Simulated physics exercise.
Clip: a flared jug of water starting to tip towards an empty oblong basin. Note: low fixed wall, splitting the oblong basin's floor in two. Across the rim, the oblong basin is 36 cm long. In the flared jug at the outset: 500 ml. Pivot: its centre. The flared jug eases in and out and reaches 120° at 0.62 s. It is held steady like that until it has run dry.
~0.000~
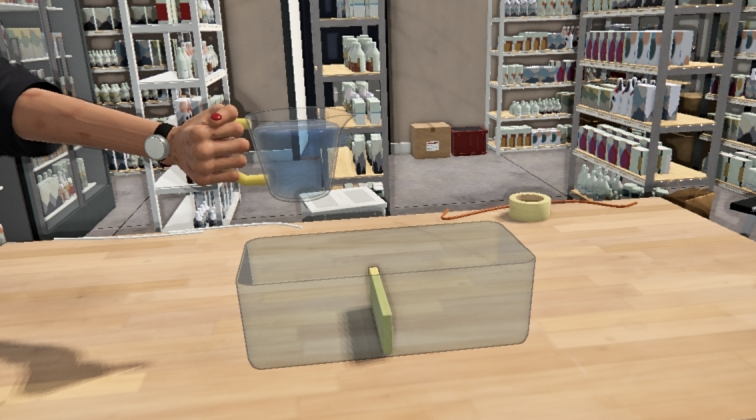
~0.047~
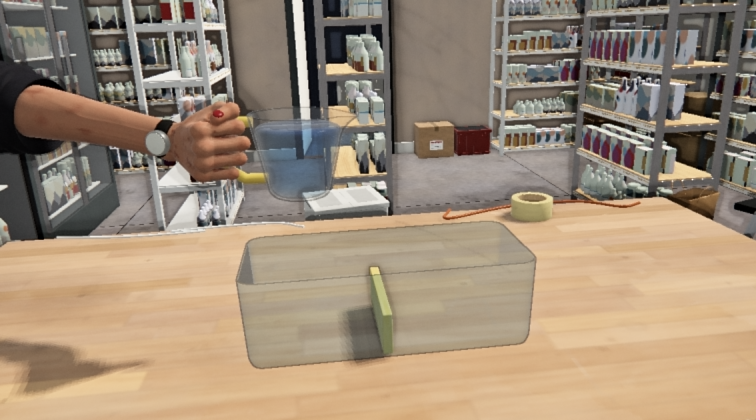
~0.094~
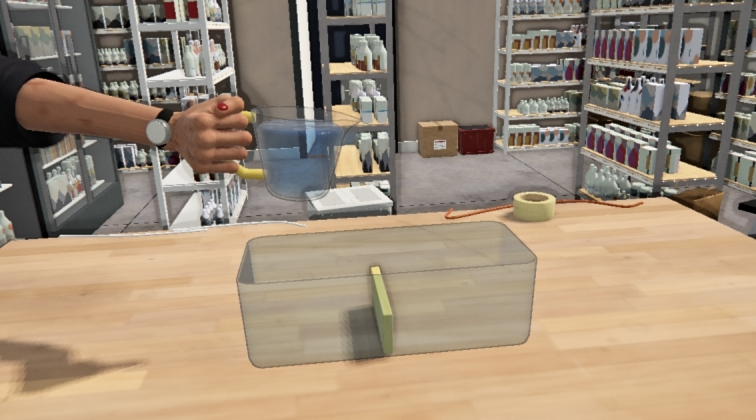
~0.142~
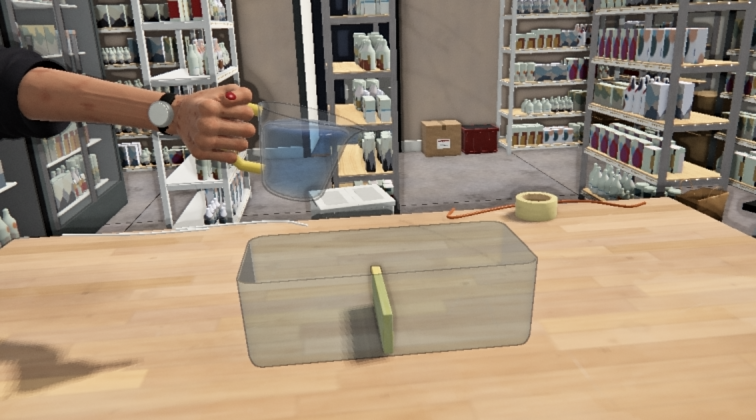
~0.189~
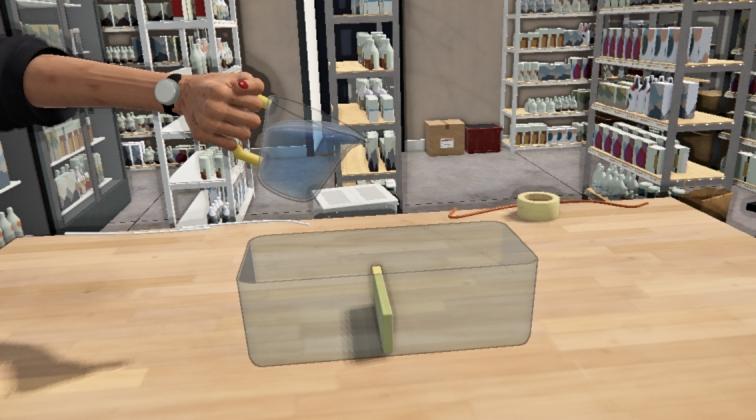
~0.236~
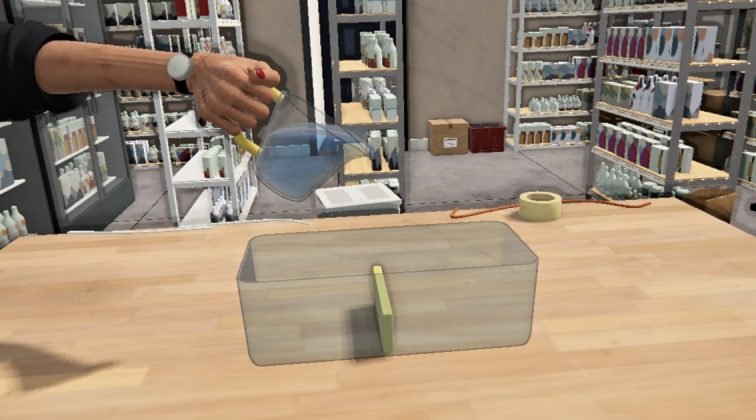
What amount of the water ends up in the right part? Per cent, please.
60 %.
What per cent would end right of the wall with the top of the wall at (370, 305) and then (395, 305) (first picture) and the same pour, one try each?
One try each: Around 75 percent and then around 45 percent.
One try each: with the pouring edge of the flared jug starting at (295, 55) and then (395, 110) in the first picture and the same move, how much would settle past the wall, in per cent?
10 per cent first, 90 per cent second.
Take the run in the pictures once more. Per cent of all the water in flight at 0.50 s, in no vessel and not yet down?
26 per cent.
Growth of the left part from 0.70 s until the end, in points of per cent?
I'd put it at some 2 percent.
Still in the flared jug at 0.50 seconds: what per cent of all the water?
Around 24 percent.
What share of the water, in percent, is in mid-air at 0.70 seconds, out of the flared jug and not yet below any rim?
About 4 percent.
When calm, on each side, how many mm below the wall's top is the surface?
Left about 46 mm, right about 44 mm.
Then, 0.50 s in, the tilt is 109° and 24 per cent is still to pour, 4 is left of the wall and 45 right of it.
Then, 0.70 s in, the tilt is 120° and 0 per cent is still to pour, 37 is left of the wall and 59 right of it.
Then, 0.90 s in, the tilt is 120° and 0 per cent is still to pour, 38 is left of the wall and 59 right of it.
Then, 1.12 s in, the tilt is 120° and 0 per cent is still to pour, 38 is left of the wall and 60 right of it.
Finally, 38 per cent lies left of the wall, 60 right of it and 2 outside.
